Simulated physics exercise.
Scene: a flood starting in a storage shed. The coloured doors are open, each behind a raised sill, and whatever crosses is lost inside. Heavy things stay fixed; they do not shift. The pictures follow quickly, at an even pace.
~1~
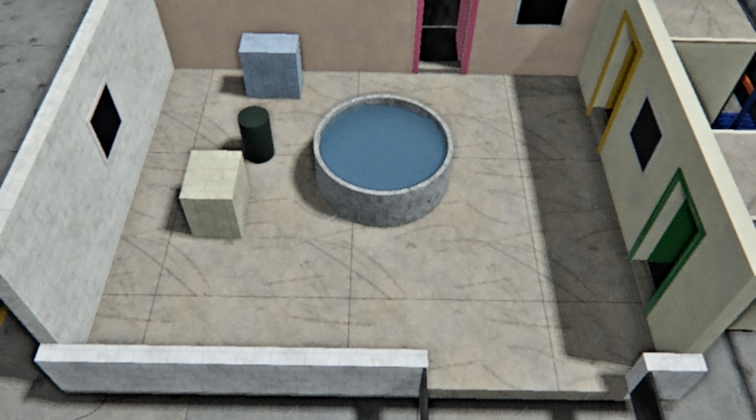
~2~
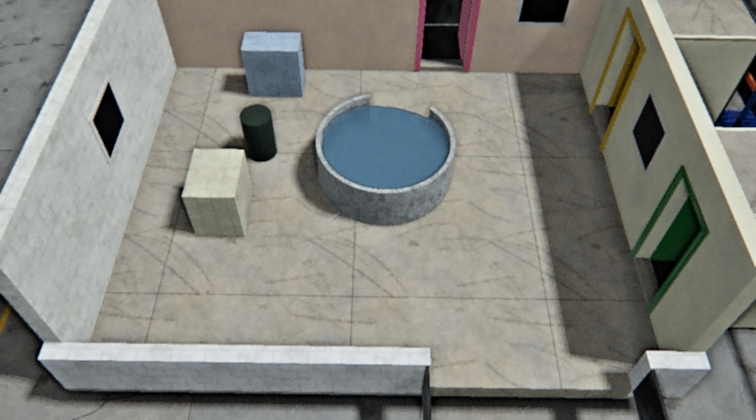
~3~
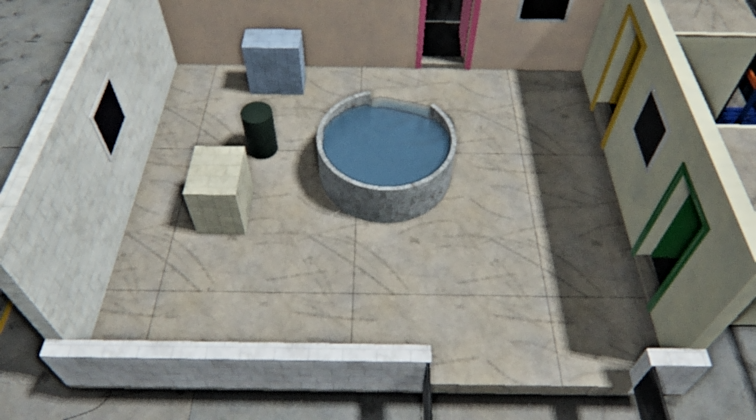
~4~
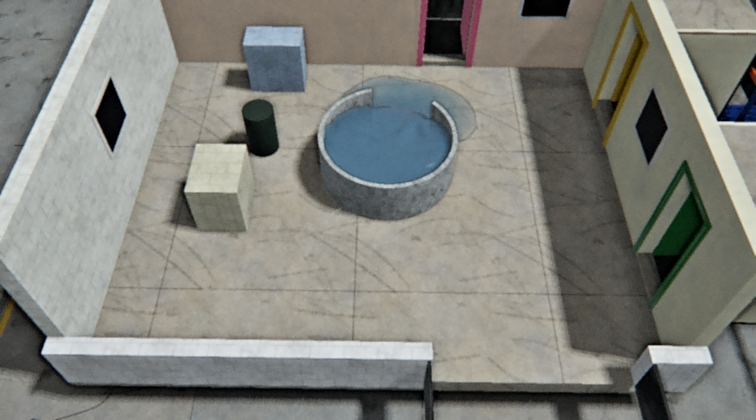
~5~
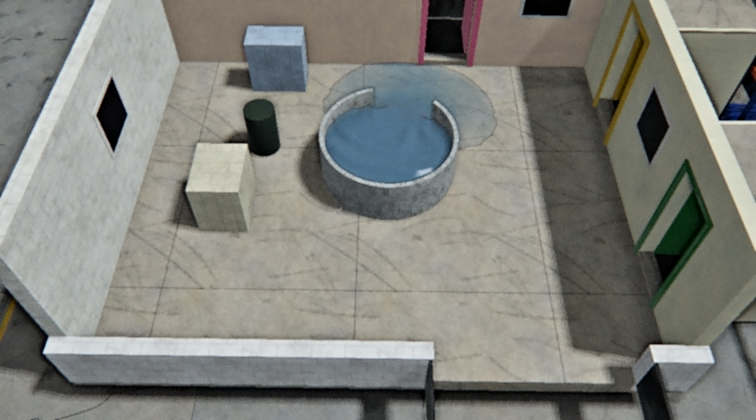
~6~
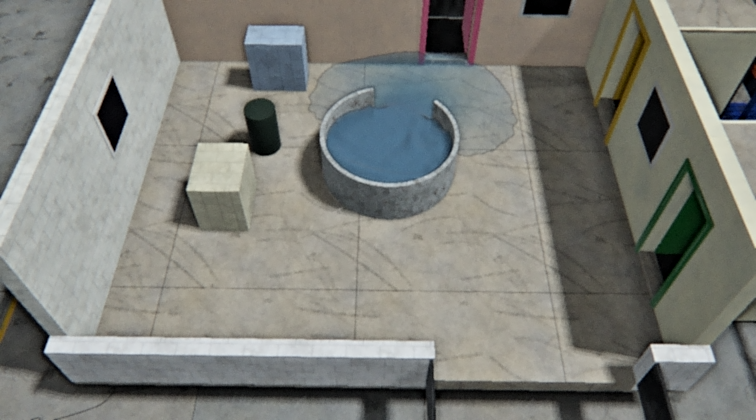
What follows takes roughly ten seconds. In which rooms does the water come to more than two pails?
Taking them in turn, the yellow door keeps to two pails or fewer, the pink door goes beyond two pails, the green door keeps to two pails or fewer.
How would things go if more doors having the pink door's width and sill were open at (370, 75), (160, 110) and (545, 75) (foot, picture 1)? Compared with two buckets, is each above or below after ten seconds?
Taking each in turn: Runs above, then runs below, then runs above.
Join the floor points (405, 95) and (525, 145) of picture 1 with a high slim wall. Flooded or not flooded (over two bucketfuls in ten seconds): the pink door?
The way I read it, the pink door does not reach the mark.
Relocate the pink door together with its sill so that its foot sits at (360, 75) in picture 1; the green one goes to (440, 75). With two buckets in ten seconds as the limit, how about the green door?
Well, in that case the green door tops the limit.
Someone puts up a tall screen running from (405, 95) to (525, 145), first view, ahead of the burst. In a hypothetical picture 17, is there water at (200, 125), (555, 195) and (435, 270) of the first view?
Untouched; submerged; untouched.
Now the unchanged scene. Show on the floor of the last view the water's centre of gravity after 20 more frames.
I'd put it at around (417, 124).
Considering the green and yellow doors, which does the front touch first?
I'd say the one in yellow.
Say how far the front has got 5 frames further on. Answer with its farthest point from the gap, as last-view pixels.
I'd go with roughly (583, 70).
A moment on, water covers 15 % of the floor; the yellow door not reached, the pink door far over two buckets in, the green door not reached.
Next, water covers 20 % of the floor; the yellow door wet at the sill, nothing in, the pink door far over two buckets in, the green door not reached.
Then, water covers 40 % of the floor; the yellow door wet at the sill, nothing in, the pink door far over two buckets in, the green door wet at the sill, nothing in.
Later, water covers 85 % of the floor; the yellow door wet at the sill, nothing in, the pink door far over two buckets in, the green door wet at the sill, nothing in.
In the end, water covers 100 % of the floor; the yellow door wet at the sill, nothing in, the pink door far over two buckets in, the green door wet at the sill, nothing in.
